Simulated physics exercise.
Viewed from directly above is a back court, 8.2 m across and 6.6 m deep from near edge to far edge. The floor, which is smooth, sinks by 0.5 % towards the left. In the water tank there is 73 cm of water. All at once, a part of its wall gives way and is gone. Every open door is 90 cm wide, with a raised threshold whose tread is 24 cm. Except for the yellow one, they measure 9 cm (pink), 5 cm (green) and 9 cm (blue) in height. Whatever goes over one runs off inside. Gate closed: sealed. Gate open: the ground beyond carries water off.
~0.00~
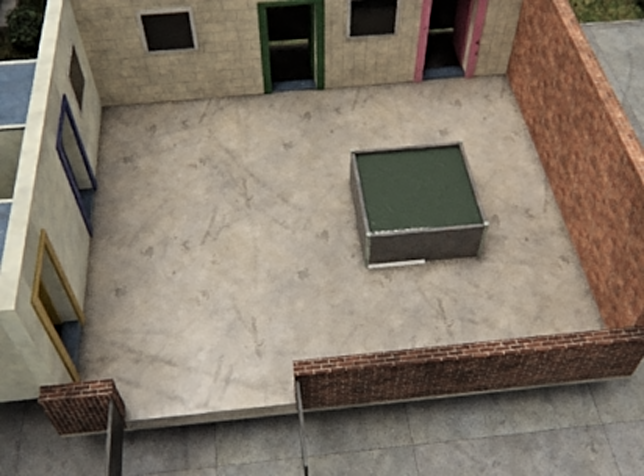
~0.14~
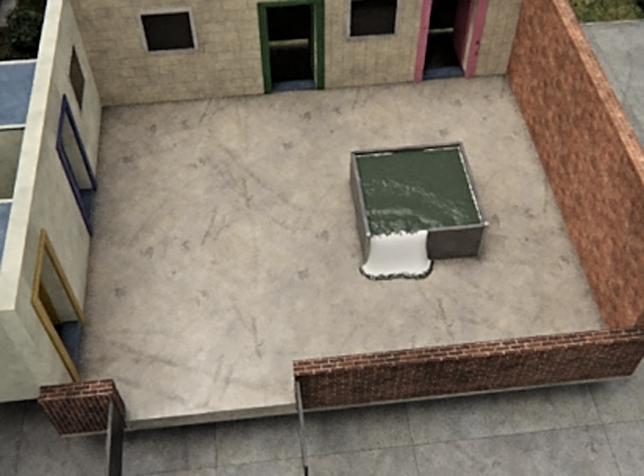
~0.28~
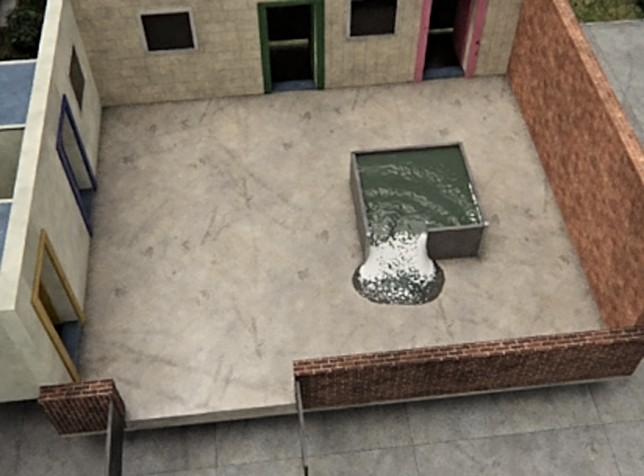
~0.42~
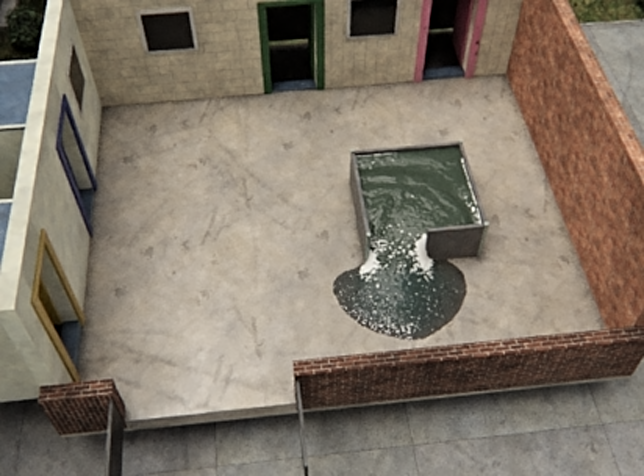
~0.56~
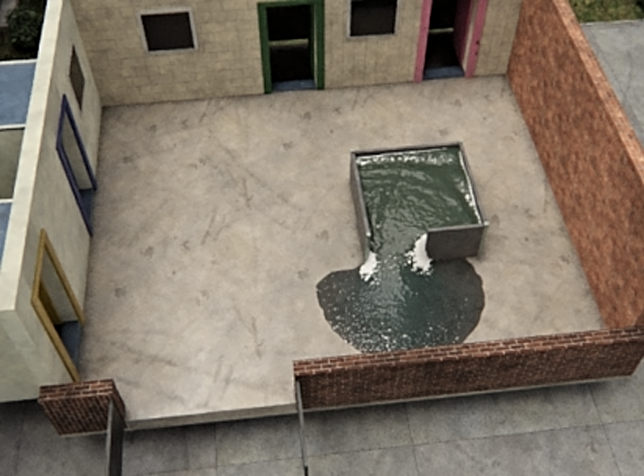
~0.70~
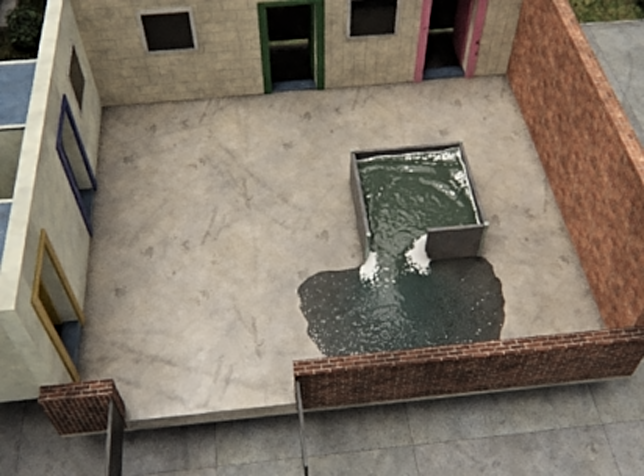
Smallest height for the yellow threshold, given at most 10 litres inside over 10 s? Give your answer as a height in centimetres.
About 13 cm.
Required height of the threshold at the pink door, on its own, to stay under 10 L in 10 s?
Roughly 7.0 cm at the pink door.
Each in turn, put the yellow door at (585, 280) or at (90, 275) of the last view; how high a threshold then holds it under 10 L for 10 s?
You'd want about 11.0 cm there first, then about 6.5 cm.
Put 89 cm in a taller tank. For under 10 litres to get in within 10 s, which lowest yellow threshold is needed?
A step of about 17 cm does it.
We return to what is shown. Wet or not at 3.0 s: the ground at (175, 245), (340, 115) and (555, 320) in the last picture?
In the order asked: Untouched, untouched, soaked.
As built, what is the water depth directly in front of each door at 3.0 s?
In cm - pink: 0, green: 0, blue: 0, yellow: 16.
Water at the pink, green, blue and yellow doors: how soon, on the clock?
Arrives: Pink 5.5 s / green 7.5 s / blue 4.0 s / yellow 2.6 s.
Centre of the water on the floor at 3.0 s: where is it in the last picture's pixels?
The balance point sits at roughly (397, 283).
After 1.4 s water covers 15 % of the floor, deepest (39 cm) near (400, 366); it has not reached the yellow door.
After 3.0 s water covers 30 % of the floor, deepest (26 cm) near (599, 356); 16 cm at the yellow door, 0 litres in over its 20 cm threshold.
After 10.0 s water covers 85 % of the floor, deepest (8 cm) near (102, 110); 7 cm at the yellow door, 0 litres in over its 20 cm threshold.
At the yellow door as built, the water arrived by 2.7 s and peaked near 18 cm at 3.2 s.
With a threshold of 11.5 cm, 19 litres would have come in within the 10 s; with 15.5 cm, 2 litres. So under 10 litres takes about 13 cm.
